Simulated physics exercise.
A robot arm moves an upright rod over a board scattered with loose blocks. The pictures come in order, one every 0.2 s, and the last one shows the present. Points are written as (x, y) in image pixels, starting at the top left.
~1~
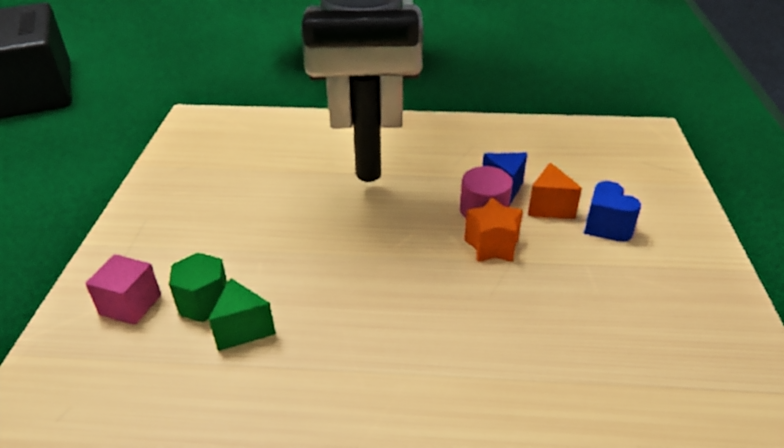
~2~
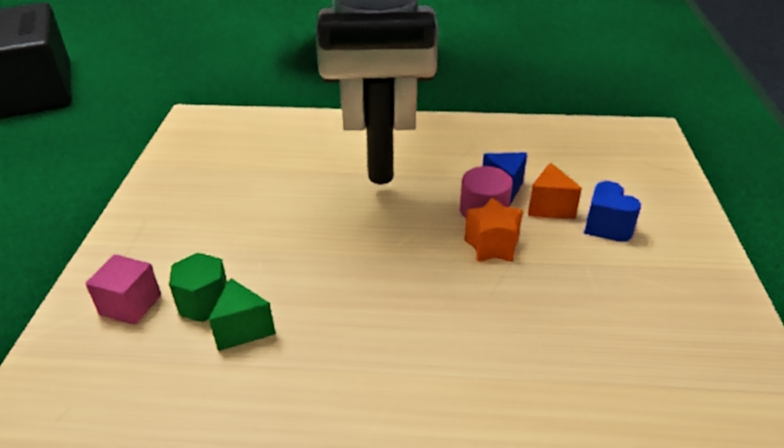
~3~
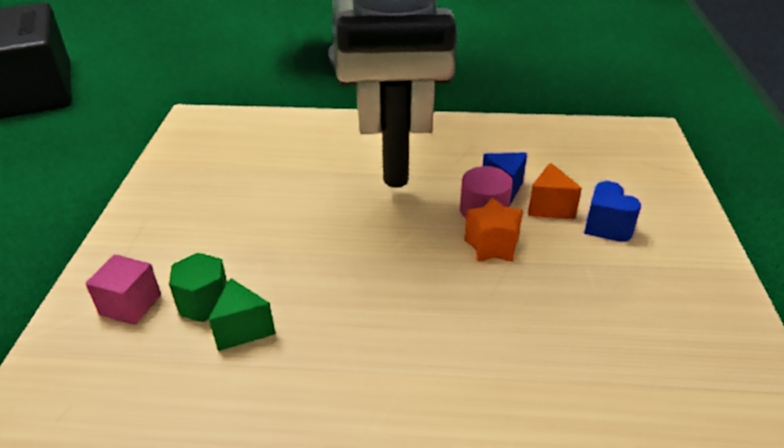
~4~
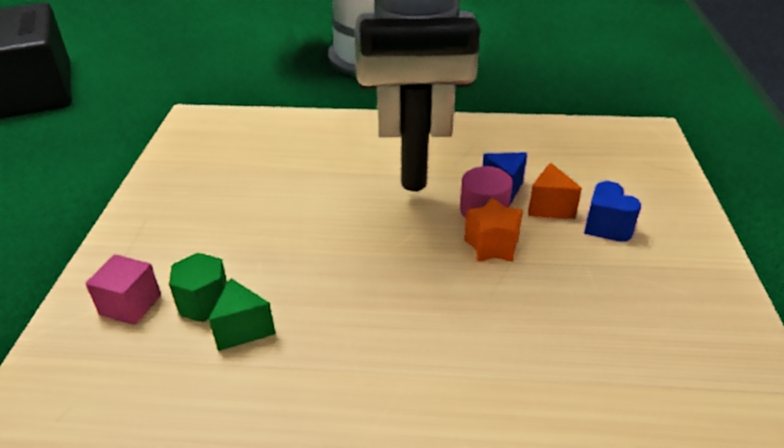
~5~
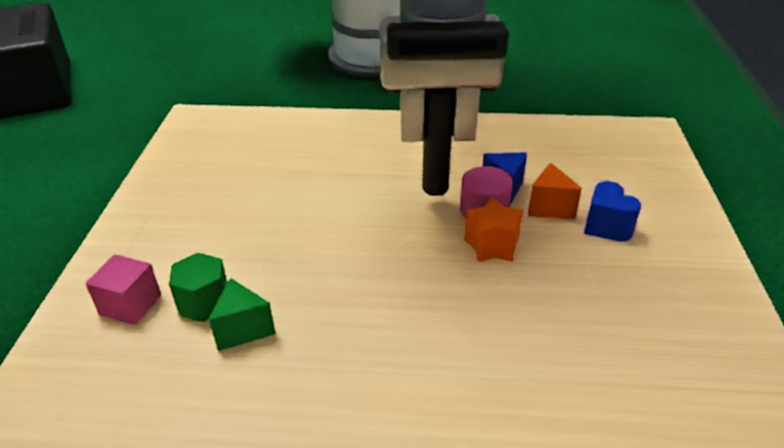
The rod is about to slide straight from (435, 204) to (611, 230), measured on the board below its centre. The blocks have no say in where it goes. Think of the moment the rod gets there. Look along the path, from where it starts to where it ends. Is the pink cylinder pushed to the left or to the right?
It is pushed towards the right-hand side.
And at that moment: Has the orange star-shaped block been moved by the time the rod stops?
I expect not.
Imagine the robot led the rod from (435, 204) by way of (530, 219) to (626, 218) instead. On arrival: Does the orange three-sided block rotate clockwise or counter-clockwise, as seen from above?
Viewed from above, counterclockwise.
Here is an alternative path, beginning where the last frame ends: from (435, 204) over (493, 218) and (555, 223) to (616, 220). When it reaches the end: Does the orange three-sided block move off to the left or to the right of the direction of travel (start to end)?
The shift is leftward.
The first path, step by step. One third of the way, rod (493, 198); pink cylinder (535, 189); blue three-sided block (514, 159), turned 30° anticlockwise; orange three-sided block (572, 179), turned 45° anticlockwise.
Two thirds of the way, rod (554, 207); pink cylinder (595, 206); blue three-sided block (514, 159), turned 30° anticlockwise; orange three-sided block (591, 176), turned 80° anticlockwise; blue heart-shaped block (640, 200), turned 40° anticlockwise.
At the end, rod (615, 215); pink cylinder (634, 225); orange star-shaped block in place; blue three-sided block (514, 159), turned 30° anticlockwise; orange three-sided block (595, 176), turned 95° anticlockwise; blue heart-shaped block (660, 201), turned 50° anticlockwise.
